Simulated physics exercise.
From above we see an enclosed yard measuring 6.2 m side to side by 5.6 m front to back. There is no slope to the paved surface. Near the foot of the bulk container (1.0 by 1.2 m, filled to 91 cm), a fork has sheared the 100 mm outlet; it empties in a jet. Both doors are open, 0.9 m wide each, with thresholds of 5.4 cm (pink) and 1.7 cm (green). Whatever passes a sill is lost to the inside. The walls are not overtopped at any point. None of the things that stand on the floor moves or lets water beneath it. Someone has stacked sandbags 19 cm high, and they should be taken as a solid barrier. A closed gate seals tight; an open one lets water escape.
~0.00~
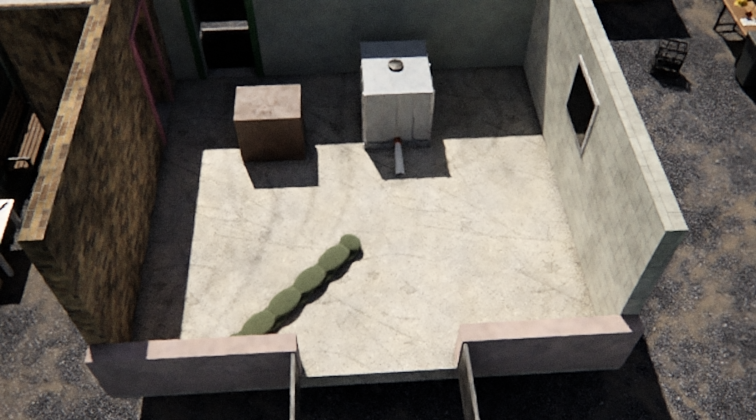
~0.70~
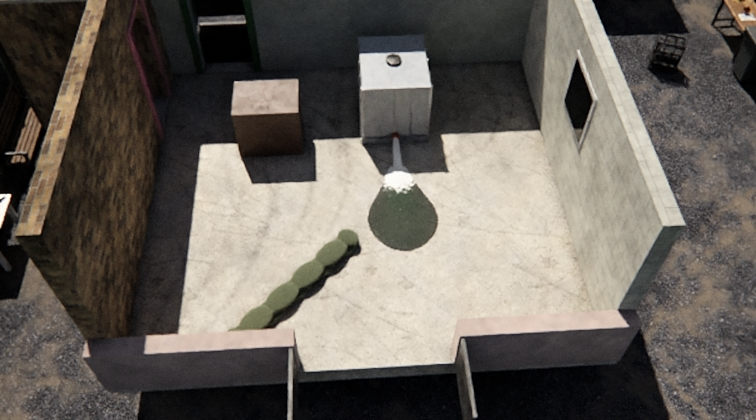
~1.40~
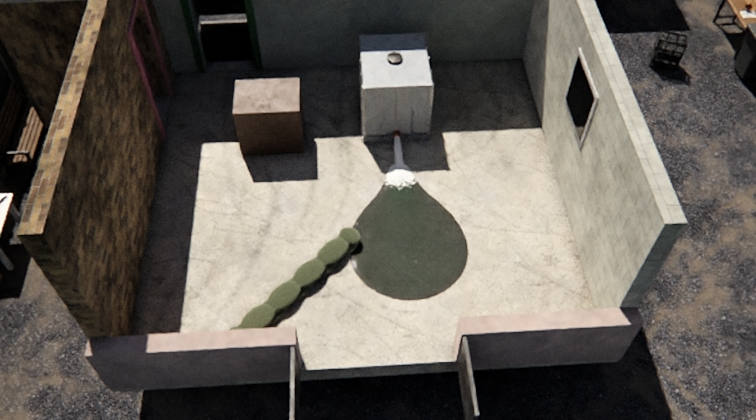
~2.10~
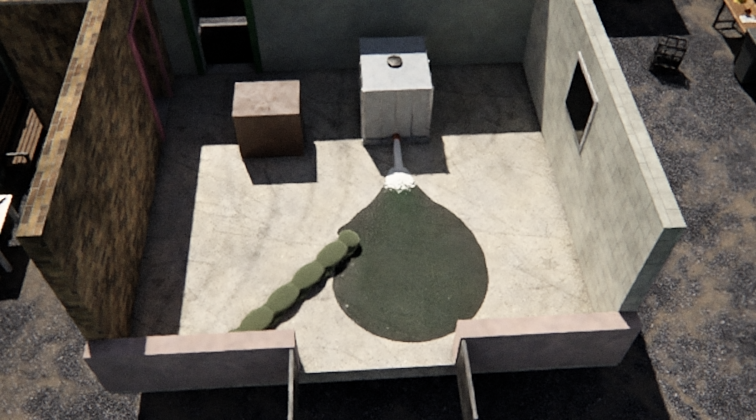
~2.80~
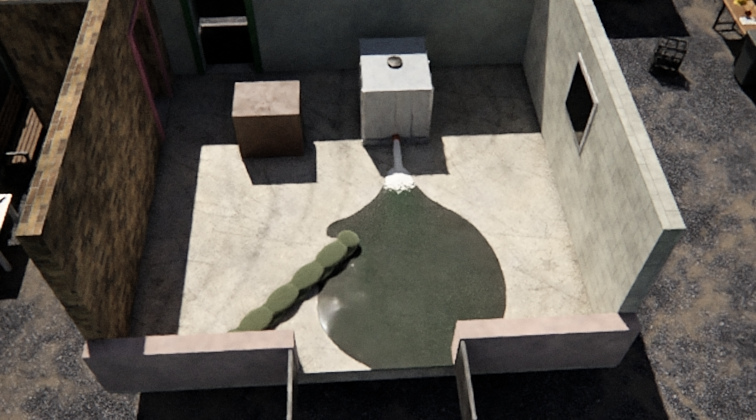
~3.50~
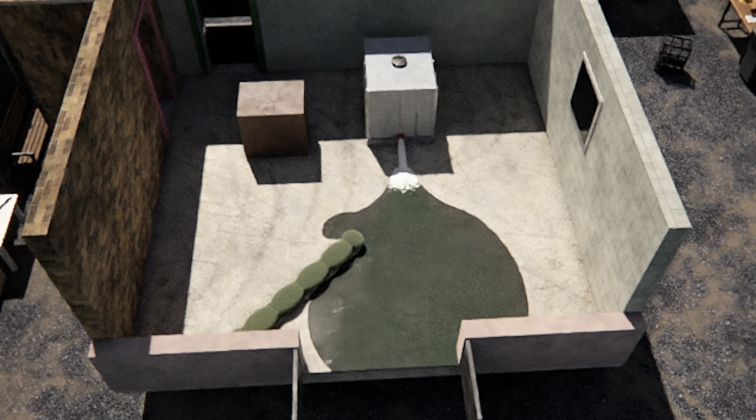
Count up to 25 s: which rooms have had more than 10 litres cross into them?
Up to then, the pink door does not let in more; the green door does not let in more.
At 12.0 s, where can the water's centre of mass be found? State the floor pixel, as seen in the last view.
Near (445, 276) in the last picture.
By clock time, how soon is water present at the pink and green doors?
Arrival times - pink door not in the 25 s, green door not in the 25 s.
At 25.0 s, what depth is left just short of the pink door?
About 0.0 centimetres.
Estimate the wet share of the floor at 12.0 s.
Something like 30 percent is wet.
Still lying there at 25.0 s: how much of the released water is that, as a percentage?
52 %.
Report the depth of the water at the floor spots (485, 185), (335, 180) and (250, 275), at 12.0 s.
About 0.2, 0.2 and 0.0 cm.
After 5.0 s water covers 20 % of the floor and is deepest (6 cm) near (403, 173); pink door not reached, green door not reached.
After 8.0 s water covers 25 % of the floor and is deepest (6 cm) near (403, 173); pink door not reached, green door not reached.
After 12.0 s water covers 30 % of the floor and is deepest (6 cm) near (403, 173); pink door not reached, green door not reached.
After 16.0 s water covers 40 % of the floor and is deepest (5 cm) near (403, 173); pink door not reached, green door not reached.
After 25.0 s water covers 55 % of the floor and is deepest (4 cm) near (403, 173); pink door not reached, green door not reached.
